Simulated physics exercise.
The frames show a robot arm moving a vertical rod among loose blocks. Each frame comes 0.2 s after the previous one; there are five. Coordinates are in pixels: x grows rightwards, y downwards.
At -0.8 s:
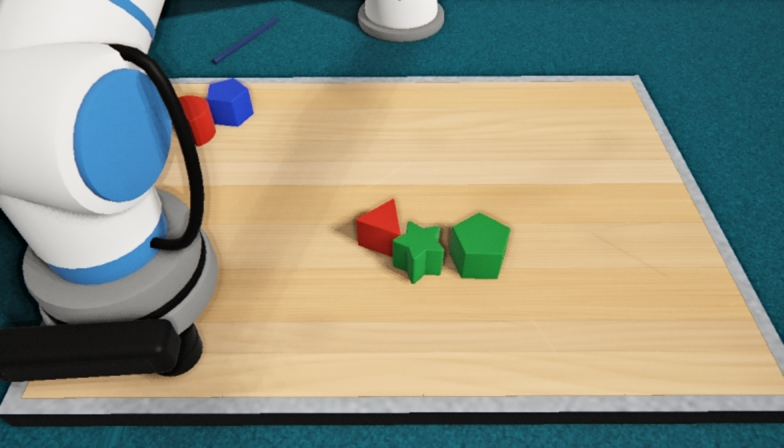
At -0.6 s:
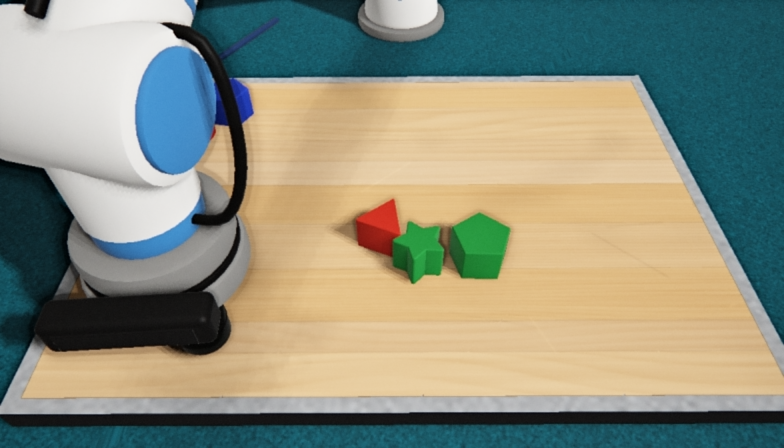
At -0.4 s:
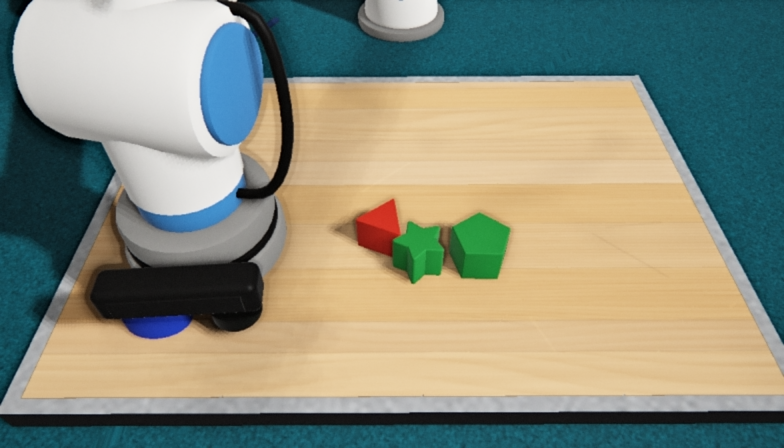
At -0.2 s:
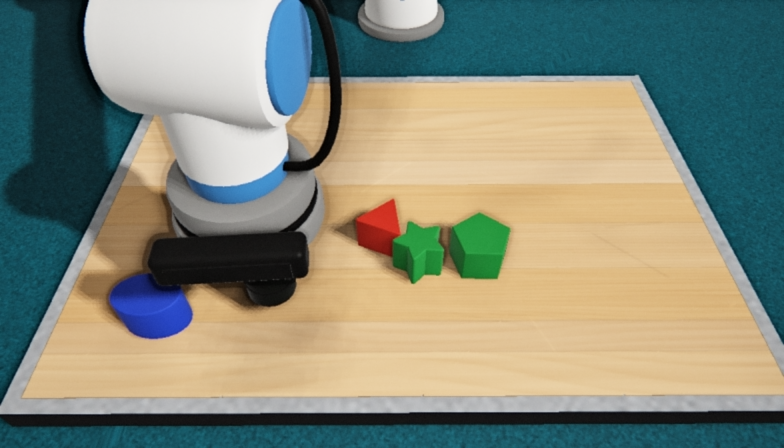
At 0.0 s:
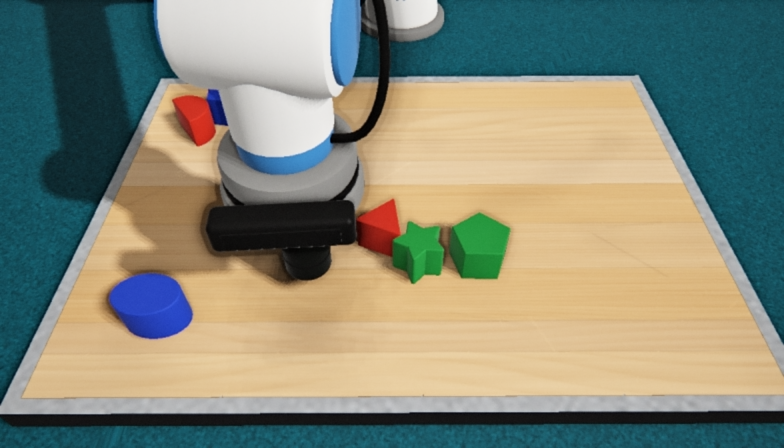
A white and blue robot arm glides right and slightly away above motionless colored blocks.
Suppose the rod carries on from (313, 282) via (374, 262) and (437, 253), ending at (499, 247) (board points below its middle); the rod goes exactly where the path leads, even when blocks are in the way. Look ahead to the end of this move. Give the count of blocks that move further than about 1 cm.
Count: Three or more.
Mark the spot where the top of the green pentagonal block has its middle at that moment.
At pixel (591, 239).
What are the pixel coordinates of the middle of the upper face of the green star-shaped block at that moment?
Most likely (542, 238).
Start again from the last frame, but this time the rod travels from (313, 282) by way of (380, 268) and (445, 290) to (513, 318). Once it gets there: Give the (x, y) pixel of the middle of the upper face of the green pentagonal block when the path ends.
The answer is (532, 221).
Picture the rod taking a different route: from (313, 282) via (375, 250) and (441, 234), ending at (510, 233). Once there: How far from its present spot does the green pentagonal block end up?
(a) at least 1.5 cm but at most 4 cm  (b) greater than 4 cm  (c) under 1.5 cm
My answer is option a.
On the path given first. One third of the way, rod (374, 243); red triangular block (391, 211).
Two thirds of the way, rod (439, 234); red triangular block (404, 203), turned 30° anticlockwise; green star-shaped block (478, 239); green pentagonal block (525, 234).
At the end, rod (504, 228); red triangular block (404, 203), turned 30° anticlockwise; green star-shaped block (542, 238); green pentagonal block (591, 239), turned 15° clockwise.
